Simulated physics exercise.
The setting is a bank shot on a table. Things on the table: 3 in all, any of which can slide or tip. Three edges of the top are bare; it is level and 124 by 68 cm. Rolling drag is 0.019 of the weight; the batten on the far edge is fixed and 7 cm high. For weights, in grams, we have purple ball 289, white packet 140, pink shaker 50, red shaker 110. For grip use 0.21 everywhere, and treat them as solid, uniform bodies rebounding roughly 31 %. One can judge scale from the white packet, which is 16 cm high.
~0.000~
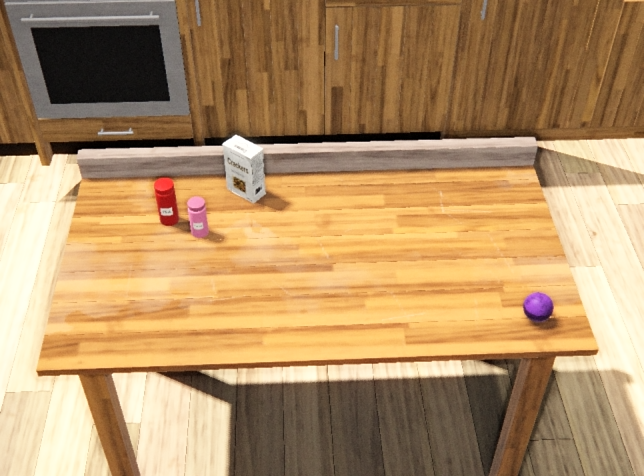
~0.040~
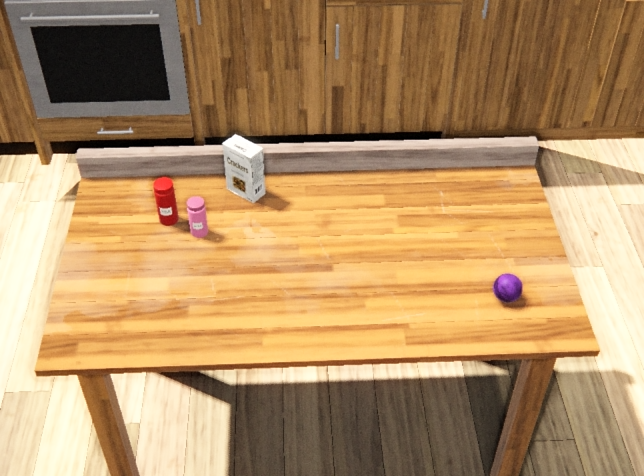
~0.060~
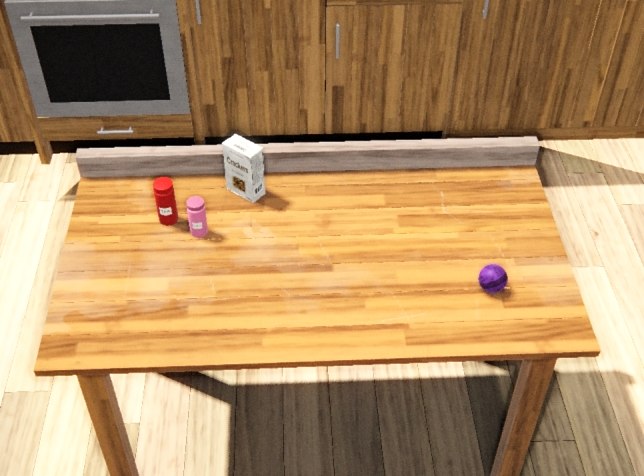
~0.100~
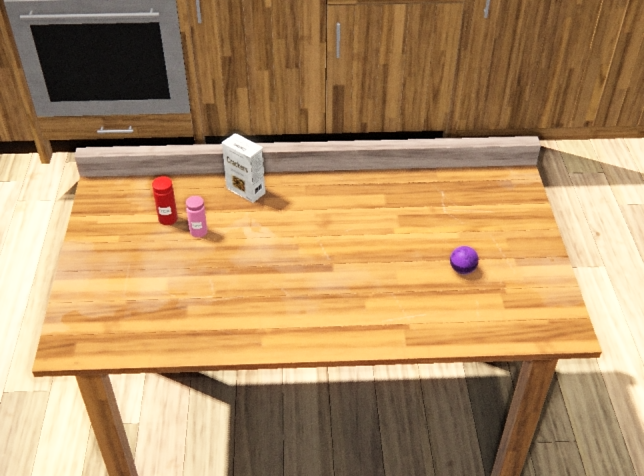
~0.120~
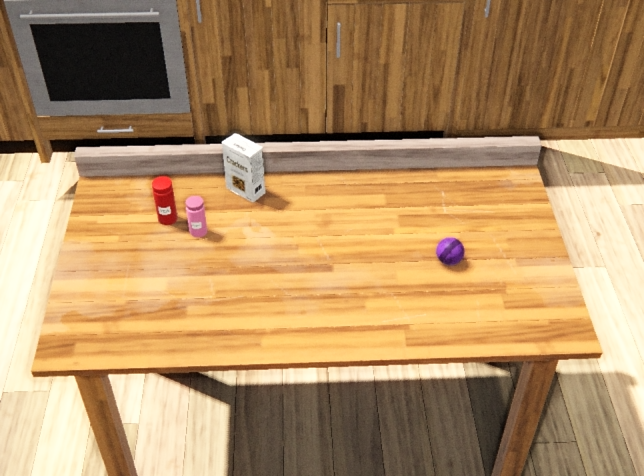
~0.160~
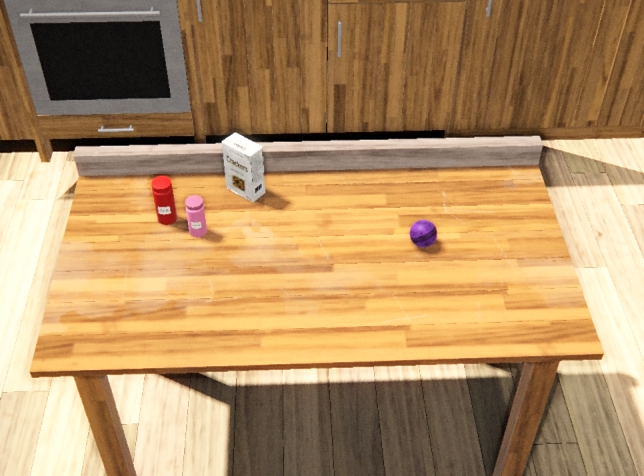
In this clip, a purple ball rolls diagonally from the right side of a wooden table toward the back and left, while a red shaker, a pink shaker and a white packet stand still near the back left.
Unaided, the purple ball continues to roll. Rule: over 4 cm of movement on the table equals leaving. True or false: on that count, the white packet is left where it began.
False; the white packet is displaced.
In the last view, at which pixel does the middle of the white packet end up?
Rest point: Near (87, 192).
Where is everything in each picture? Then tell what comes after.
In the first picture, purple ball (538, 307); white packet (245, 169).
In the second picture, purple ball (508, 288); pink shaker (198, 217).
In the third picture, purple ball (493, 279); pink shaker (197, 217).
In the fourth picture, purple ball (464, 260); pink shaker (197, 217).
In the fifth picture, purple ball (450, 251); pink shaker (197, 217).
In the sixth picture, purple ball (423, 234); white packet (244, 168).
After 0.46 s, purple ball near (266, 184); white packet leaning 10° near (233, 167).
After 0.76 s, purple ball near (178, 200); white packet leaning 59° near (158, 180); red shaker leaning 51°.
After 1.06 s, purple ball near (128, 218); white packet on its side near (95, 192); red shaker on its side.
After 1.86 s, purple ball near (86, 241); red shaker now off the table; white packet on its side near (87, 192).
By the end (2.5 s), off the table, red shaker; tipped over on the table, white packet; pink shaker in place, give or take 4 cm. Seen from the same camera at the end, white packet near (87, 192).
